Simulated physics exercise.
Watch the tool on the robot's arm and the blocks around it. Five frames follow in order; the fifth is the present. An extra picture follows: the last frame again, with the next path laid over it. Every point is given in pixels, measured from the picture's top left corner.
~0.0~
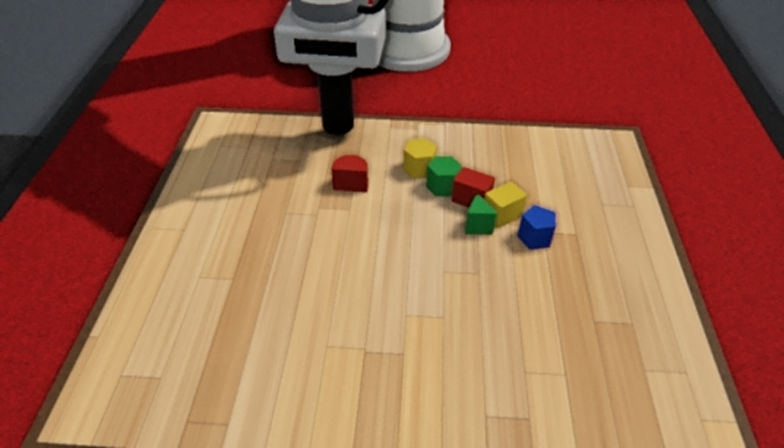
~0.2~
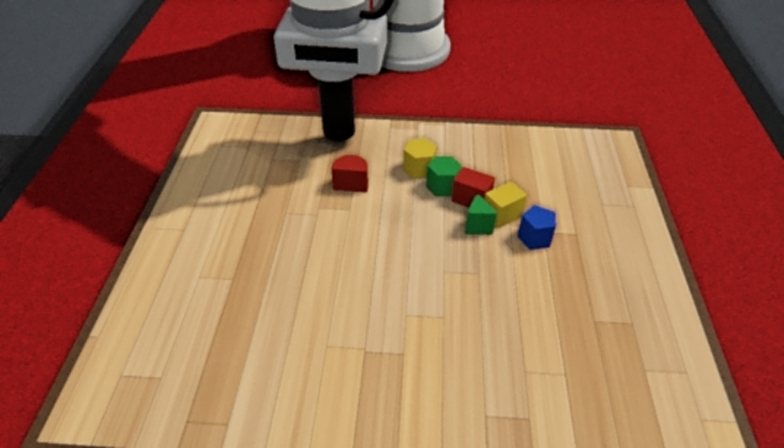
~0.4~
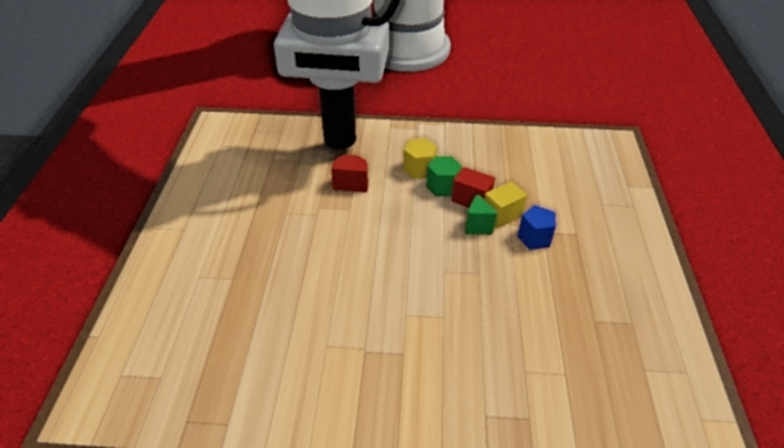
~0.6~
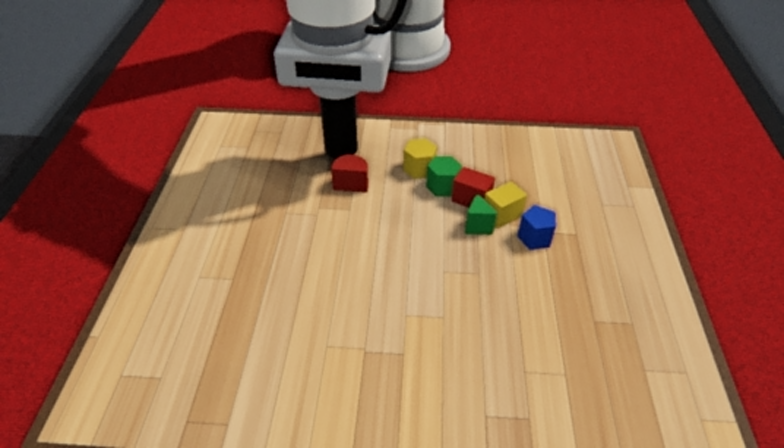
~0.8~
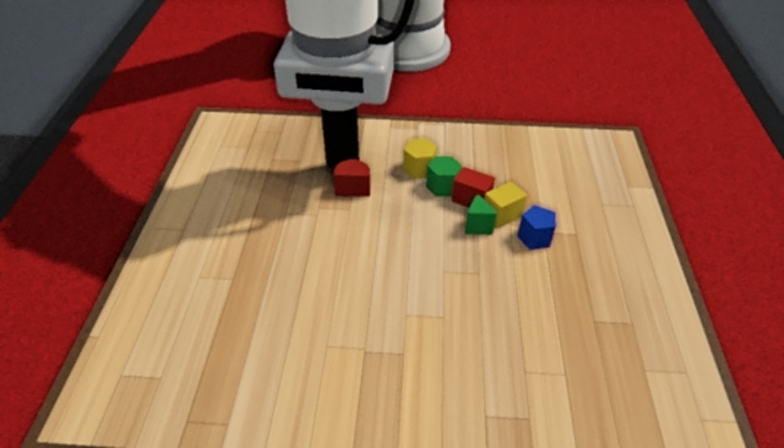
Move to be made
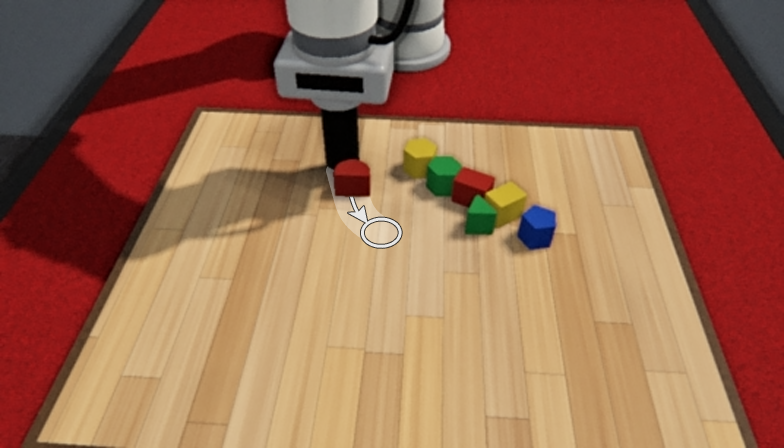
On a wooden board edged by red, a robot arm's black tool moves toward the viewer and slightly nudges a red block.
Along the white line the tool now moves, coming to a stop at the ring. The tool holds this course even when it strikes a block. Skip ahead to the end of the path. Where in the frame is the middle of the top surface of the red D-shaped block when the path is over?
My estimate: (408, 228).
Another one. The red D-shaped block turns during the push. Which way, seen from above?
It goes round opposite to clock hands.
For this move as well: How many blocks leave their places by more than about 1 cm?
One block moves more than 1 cm.
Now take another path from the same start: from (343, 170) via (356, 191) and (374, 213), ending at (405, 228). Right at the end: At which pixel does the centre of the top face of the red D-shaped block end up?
Just about (393, 231).
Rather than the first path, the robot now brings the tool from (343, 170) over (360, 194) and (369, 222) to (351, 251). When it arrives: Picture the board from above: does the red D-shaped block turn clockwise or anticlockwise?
It turns counter-clockwise.
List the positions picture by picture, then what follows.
Tip of the tool at (338, 126), middles of tops, red D-shaped block at (351, 163), yellow hexagonal block at (421, 147), in the first frame.
Tool at (339, 132), nothing pushed, in the second frame.
Tool at (340, 140), nothing pushed, in the third frame.
Tool at (341, 149), nothing pushed, in the fourth frame.
Tool at (343, 161), red D-shaped block at (352, 168), yellow hexagonal block at (421, 147), in the fifth frame.
The line goes from (343, 170) by way of (350, 191) and (358, 214) to (381, 232).
The first path, step by step. One third of the way, tool at (349, 182); red D-shaped block at (365, 189), turned 20° anticlockwise.
Two thirds of the way, tool at (358, 205); red D-shaped block at (382, 209), turned 55° anticlockwise.
At the end, tool at (381, 223); red D-shaped block at (408, 228), turned 60° anticlockwise; yellow hexagonal block unmoved.
